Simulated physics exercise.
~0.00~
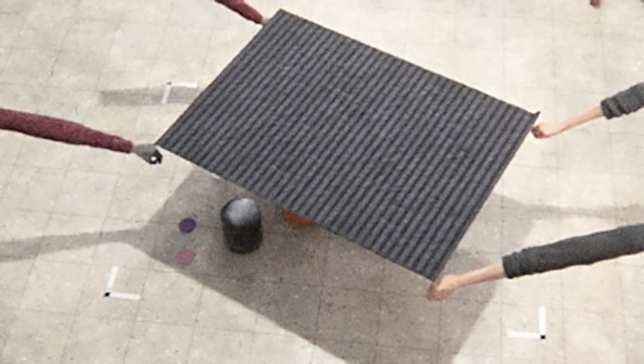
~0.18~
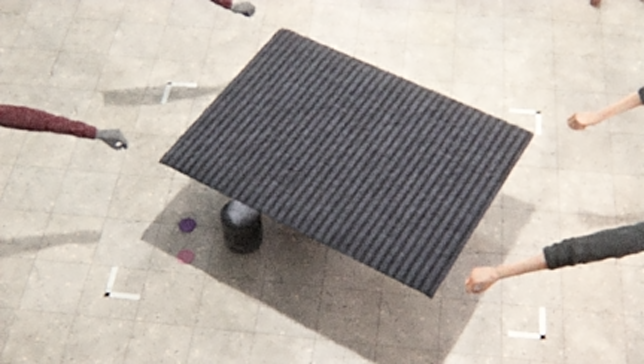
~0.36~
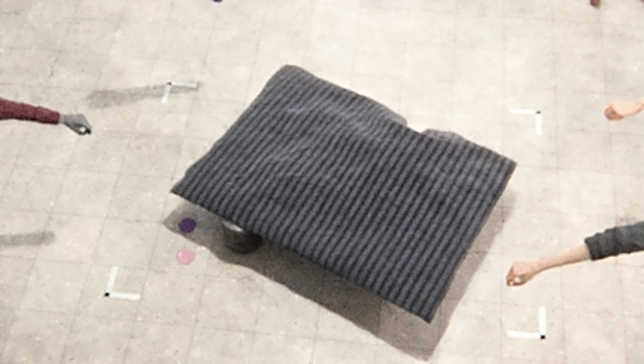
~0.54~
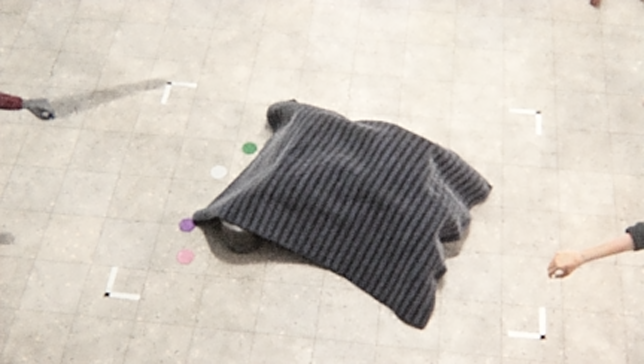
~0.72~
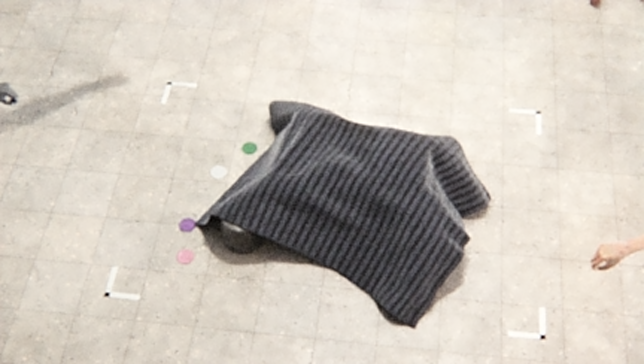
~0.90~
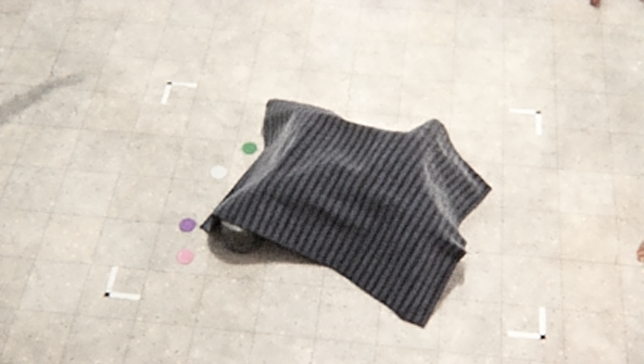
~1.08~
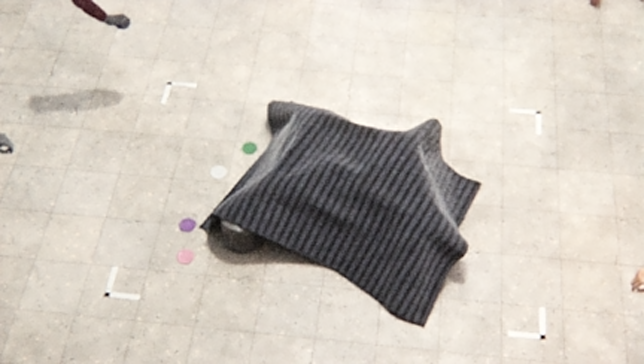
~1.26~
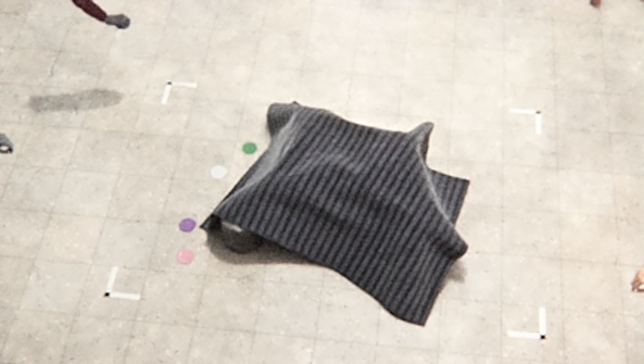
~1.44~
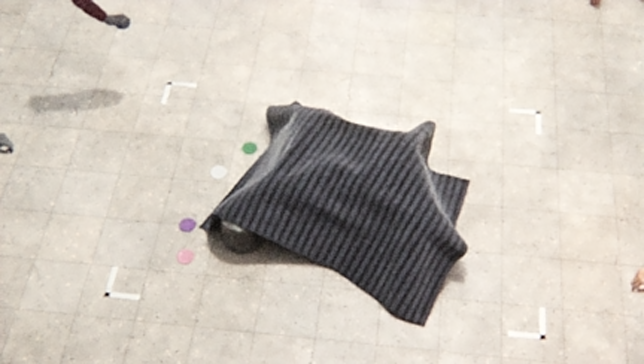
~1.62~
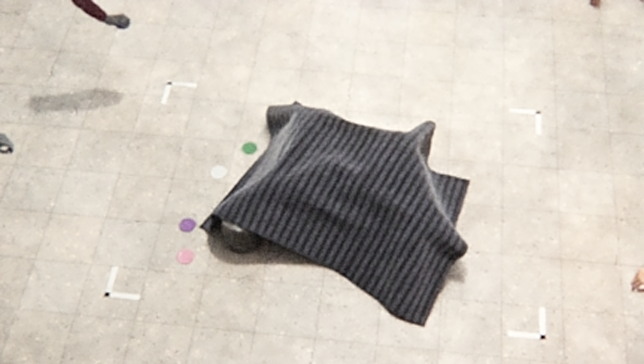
A pale, tiled hallway floor with white corner marks is seen from above at an angle. Four outstretched arms, maroon-sleeved on the left and grey-sleeved on the right, hold a dark striped sheet level over a black tub, with a purple lid and a pink plate to the tub's left. The hands let go and draw back as the sheet drops, sagging over hidden objects. It settles into peaks and folds, shifting slightly on the right. It ends draped in a heap over the mostly hidden tub, while the green, white, purple and pink discs lie uncovered along its left side.
